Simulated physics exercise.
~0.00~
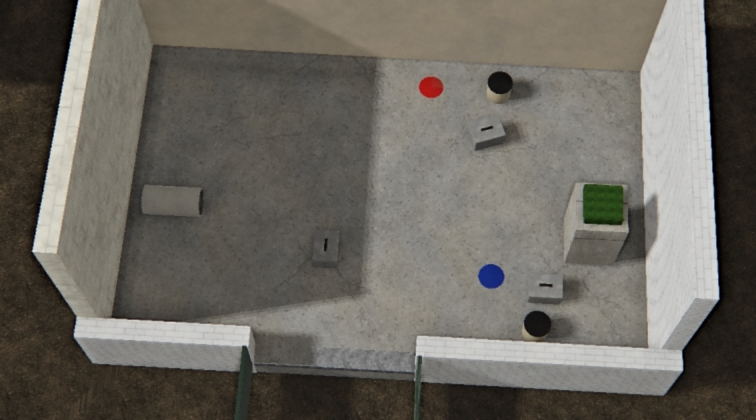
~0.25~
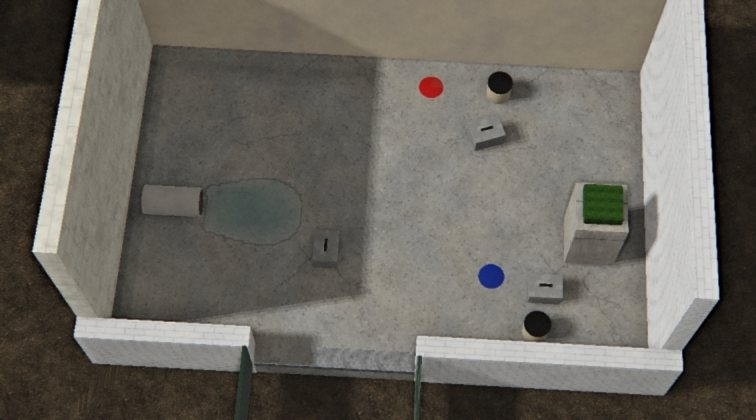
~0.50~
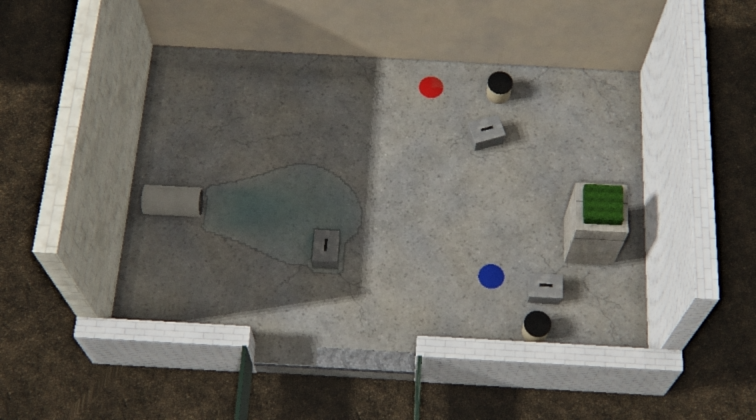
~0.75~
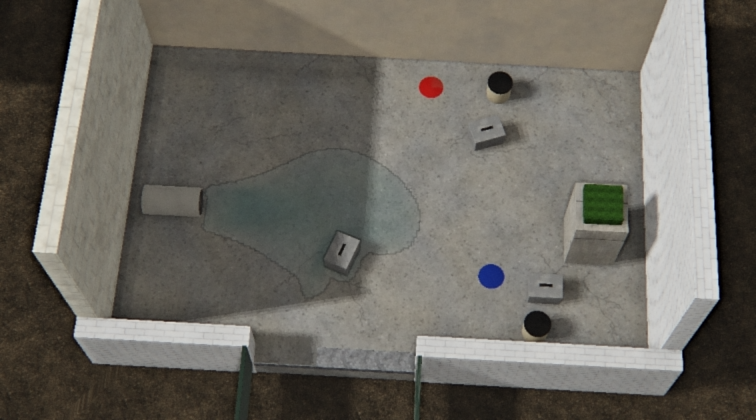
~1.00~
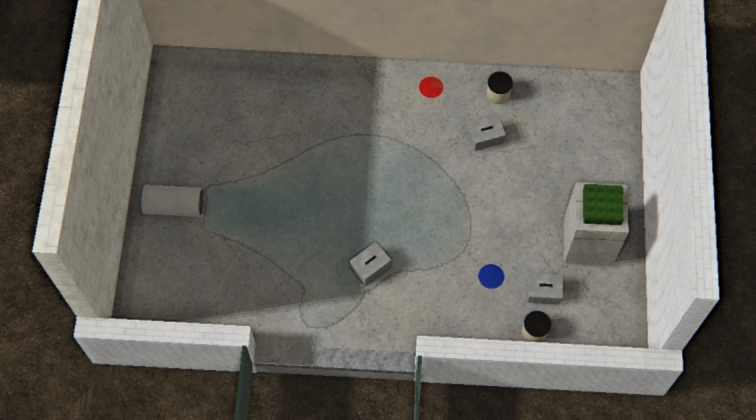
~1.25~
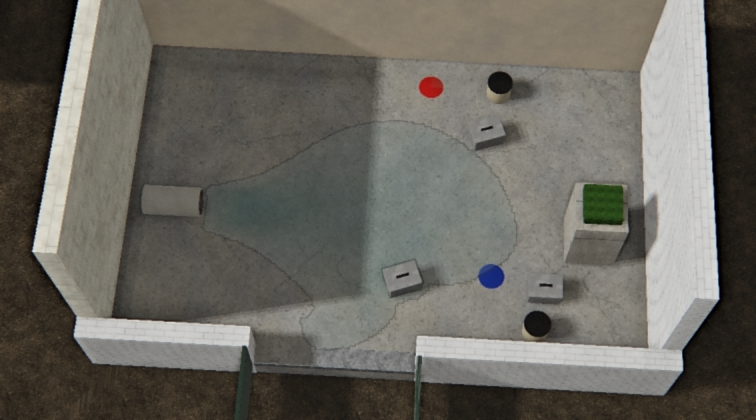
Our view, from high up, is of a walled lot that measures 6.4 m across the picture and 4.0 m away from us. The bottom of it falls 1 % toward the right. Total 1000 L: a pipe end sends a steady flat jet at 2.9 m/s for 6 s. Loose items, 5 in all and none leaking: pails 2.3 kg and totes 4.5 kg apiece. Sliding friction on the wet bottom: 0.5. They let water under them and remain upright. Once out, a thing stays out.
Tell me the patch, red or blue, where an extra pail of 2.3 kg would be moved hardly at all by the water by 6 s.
Put it on red.
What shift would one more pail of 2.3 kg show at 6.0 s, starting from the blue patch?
Roughly 100 cm.
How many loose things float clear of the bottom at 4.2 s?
At that moment it comes to 5.
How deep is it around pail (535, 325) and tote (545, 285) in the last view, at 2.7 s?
4 and 5 cm.
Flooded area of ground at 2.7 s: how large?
About 15 m2.
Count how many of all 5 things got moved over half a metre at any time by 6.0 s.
The number is 5.
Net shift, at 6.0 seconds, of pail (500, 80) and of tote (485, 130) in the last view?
They sit 100 cm and 150 cm away, in the order given.
After 1.8 s on red it would be 0 cm off in 0 cm of water; on blue it would be 5 cm off in 3 cm of water.
After 2.7 s on red it would be 0 cm off in 1 cm of water; on blue it would be 59 cm off in 4 cm of water.
After 4.2 s on red it would be 0 cm off in 2 cm of water; on blue it would be 139 cm off in 10 cm of water.
After 6.0 s on red it would be 0 cm off in 2 cm of water; on blue it would be 98 cm off in 12 cm of water.
